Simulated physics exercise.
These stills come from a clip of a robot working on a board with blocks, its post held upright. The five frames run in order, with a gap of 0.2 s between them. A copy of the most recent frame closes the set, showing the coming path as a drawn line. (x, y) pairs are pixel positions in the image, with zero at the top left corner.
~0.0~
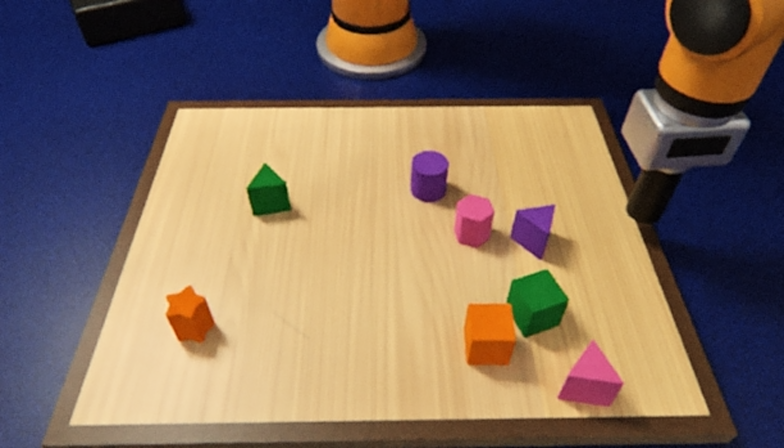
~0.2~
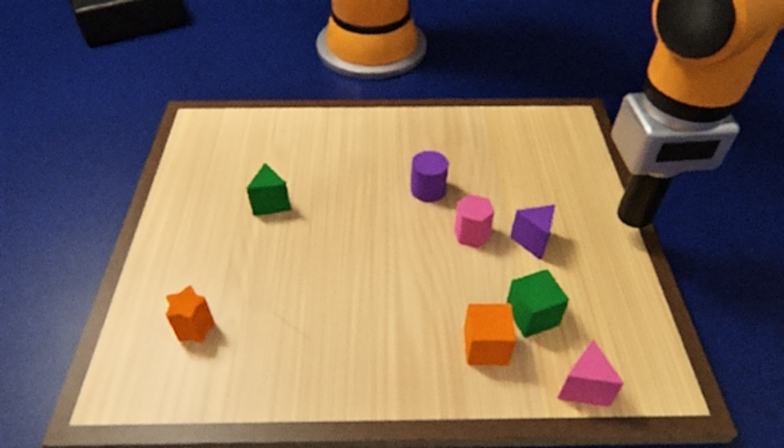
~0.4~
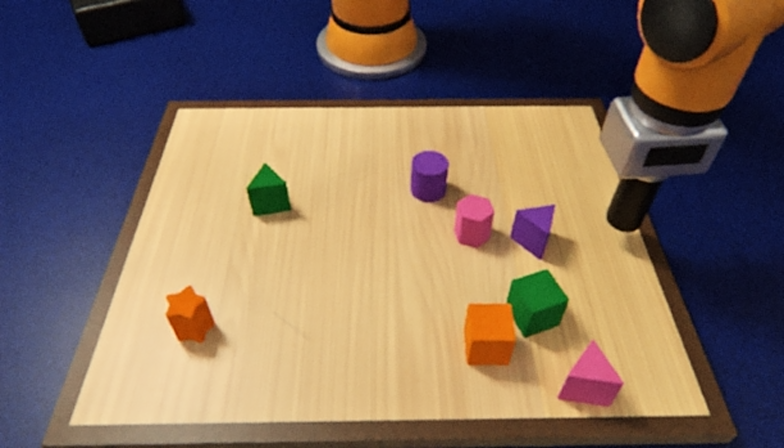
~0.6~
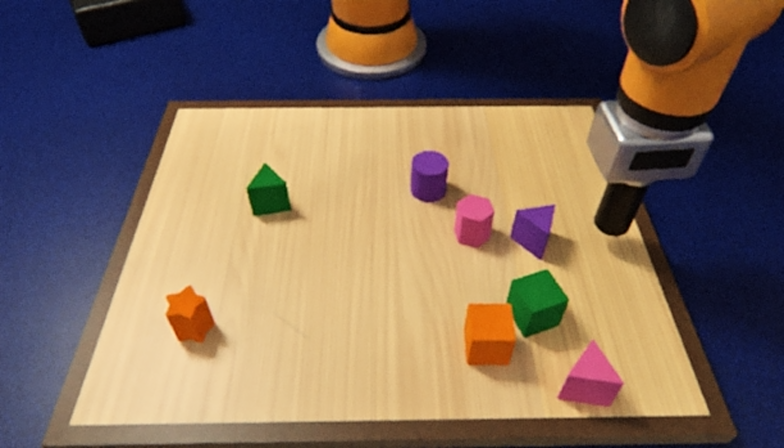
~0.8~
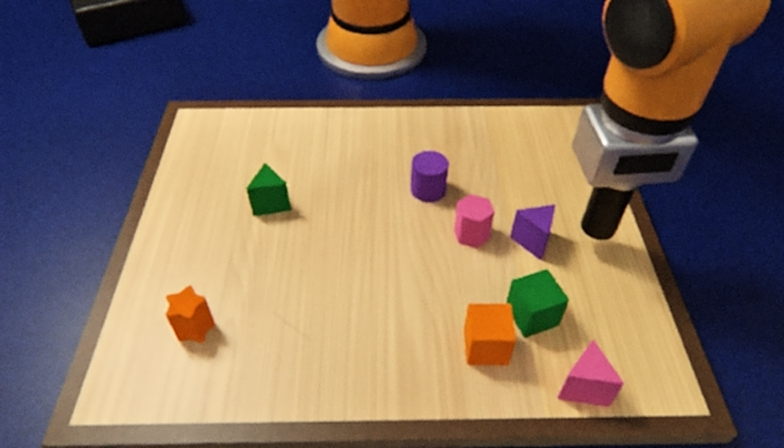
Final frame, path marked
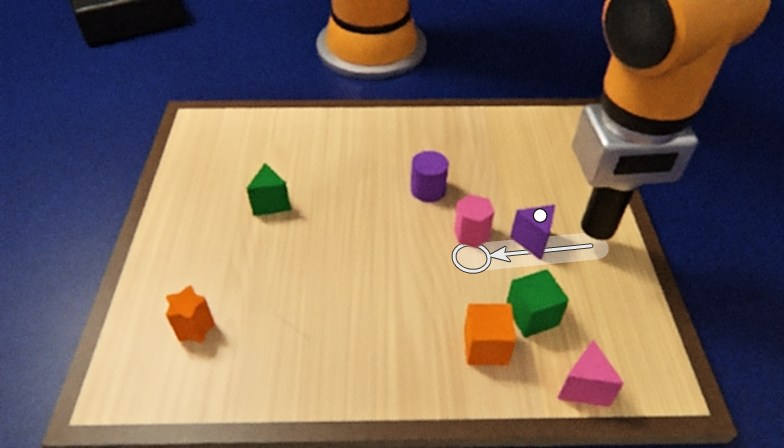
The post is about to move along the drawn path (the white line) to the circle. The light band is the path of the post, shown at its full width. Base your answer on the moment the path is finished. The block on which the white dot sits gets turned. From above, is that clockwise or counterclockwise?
From the top: Clockwise.
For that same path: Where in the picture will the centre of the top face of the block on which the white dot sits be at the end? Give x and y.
Expect it around (487, 206).
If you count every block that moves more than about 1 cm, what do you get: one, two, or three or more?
The result: Two blocks.
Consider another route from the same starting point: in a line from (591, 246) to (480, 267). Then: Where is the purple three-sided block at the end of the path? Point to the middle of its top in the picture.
Just about (503, 212).
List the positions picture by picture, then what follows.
Lower end of the post at (643, 213), tops of blocks, pink hexagonal block at (476, 207), purple three-sided block at (540, 216), green square block at (540, 290), in the first frame.
Post at (633, 217), blocks as before, in the second frame.
Post at (623, 221), blocks as before, in the third frame.
Post at (611, 225), blocks as before, in the fourth frame.
Post at (598, 229), pink hexagonal block at (476, 207), purple three-sided block at (540, 216), green square block at (540, 290), in the fifth frame.
The drawn path runs straight from (591, 246) to (471, 257); the dot is on the purple three-sided block.
The first path, step by step. One third of the way, post at (556, 233); purple three-sided block at (528, 215).
Two thirds of the way, post at (516, 237); pink hexagonal block at (462, 204), turned 15° anticlockwise; purple three-sided block at (495, 209), turned 40° clockwise.
At the end, post at (474, 240); pink hexagonal block at (457, 201), turned 30° anticlockwise; purple three-sided block at (487, 206), turned 65° clockwise; green square block not moved.
